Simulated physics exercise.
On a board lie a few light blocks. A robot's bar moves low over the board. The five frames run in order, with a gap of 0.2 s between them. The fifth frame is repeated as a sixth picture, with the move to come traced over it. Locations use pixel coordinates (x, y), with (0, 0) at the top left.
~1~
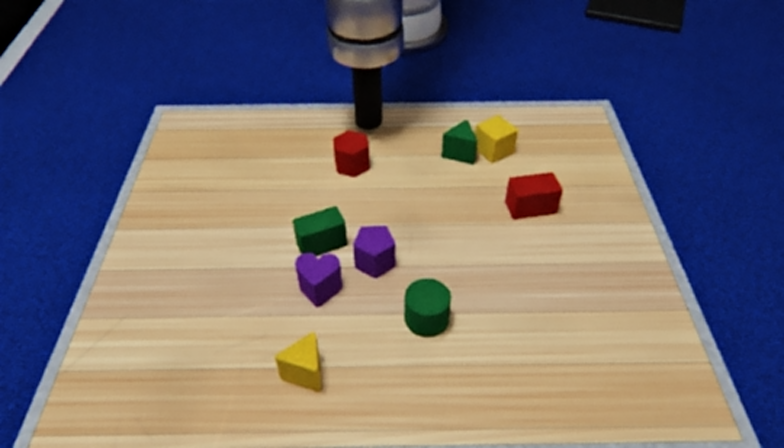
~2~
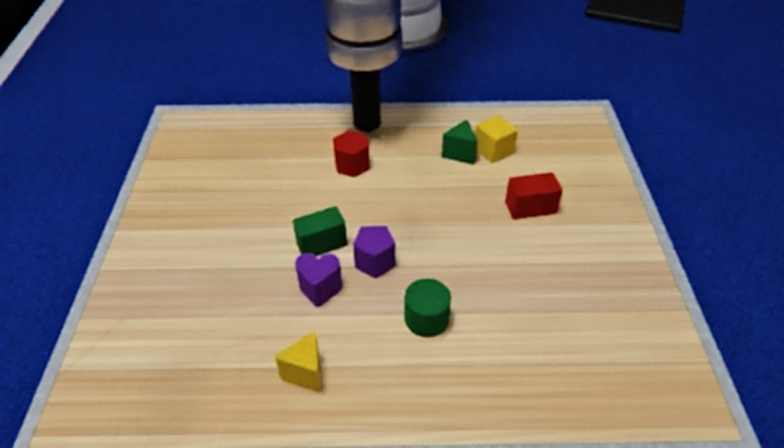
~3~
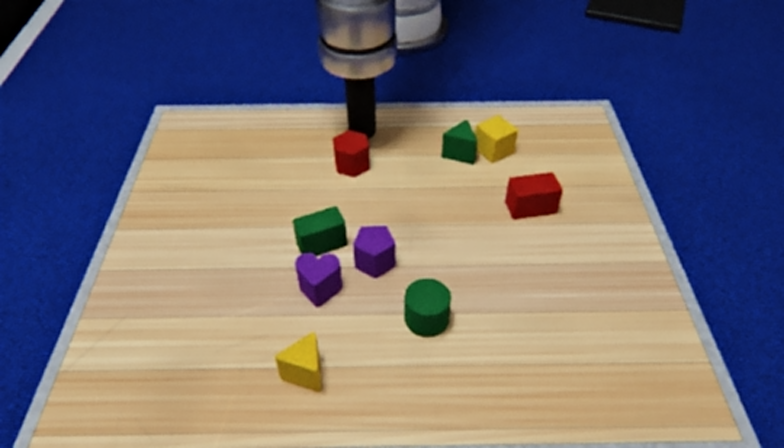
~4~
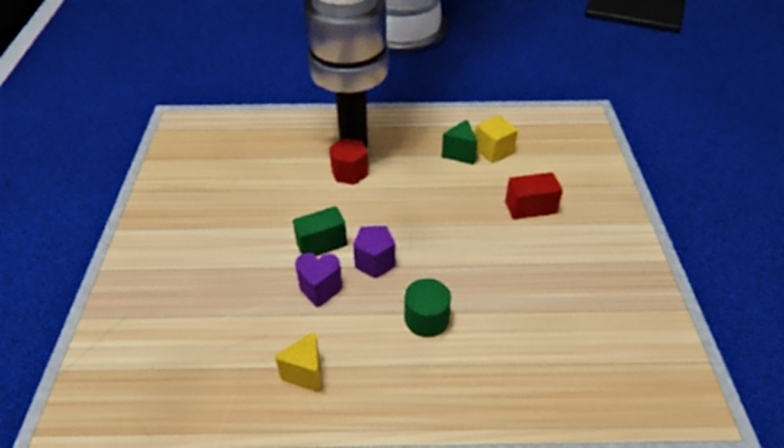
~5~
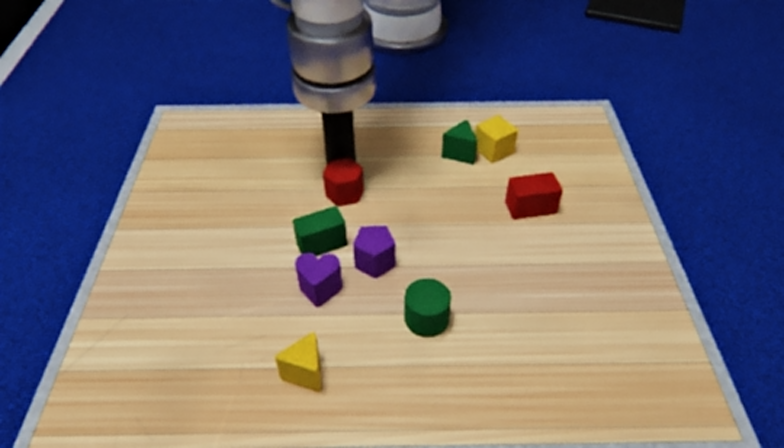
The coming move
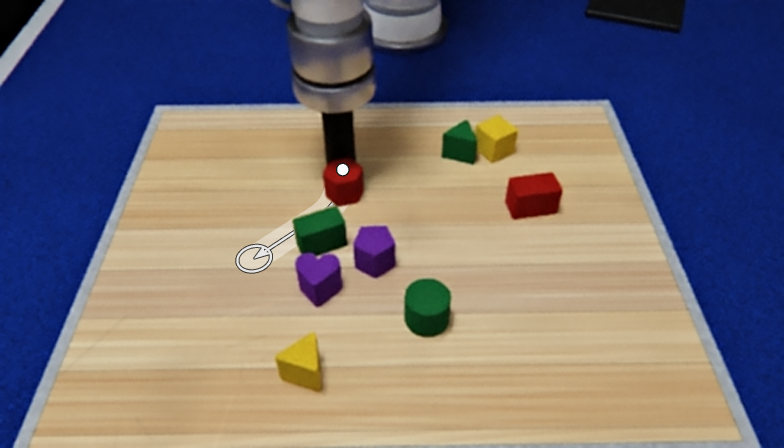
A robot's dark bar moves slightly down and left to a red six-sided block near the board's top edge, then pushes it a short way toward the green oblong block, while the other coloured blocks stay still.
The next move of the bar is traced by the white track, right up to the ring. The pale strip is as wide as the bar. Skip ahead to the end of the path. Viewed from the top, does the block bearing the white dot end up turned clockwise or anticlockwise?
From above, it looks like the block bearing the white dot goes counterclockwise.
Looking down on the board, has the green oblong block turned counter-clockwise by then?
No, it doesn't check out.
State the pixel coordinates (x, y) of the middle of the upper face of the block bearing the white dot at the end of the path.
Somewhere near (342, 208).
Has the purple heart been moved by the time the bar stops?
No
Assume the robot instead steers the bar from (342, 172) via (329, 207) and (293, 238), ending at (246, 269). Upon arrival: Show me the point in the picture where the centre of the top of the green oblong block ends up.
By then it is at (319, 235).
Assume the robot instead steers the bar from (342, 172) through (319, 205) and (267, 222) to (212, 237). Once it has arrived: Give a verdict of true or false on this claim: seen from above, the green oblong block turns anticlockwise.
Answer: False.
Drawn move, from (342, 172) by way of (332, 204) and (296, 231) to (254, 258); the dot is on the red six-sided block.
The first path, step by step. One third of the way, bar at (331, 196); green oblong block at (319, 227), turned 30° clockwise; red six-sided block at (342, 204), turned 30° anticlockwise.
Two thirds of the way, bar at (294, 223); green oblong block at (318, 230), turned 35° clockwise; red six-sided block at (342, 208), turned 35° anticlockwise.
At the end, bar at (252, 250); purple heart still; green oblong block at (318, 231), turned 35° clockwise; red six-sided block at (342, 208), turned 35° anticlockwise.
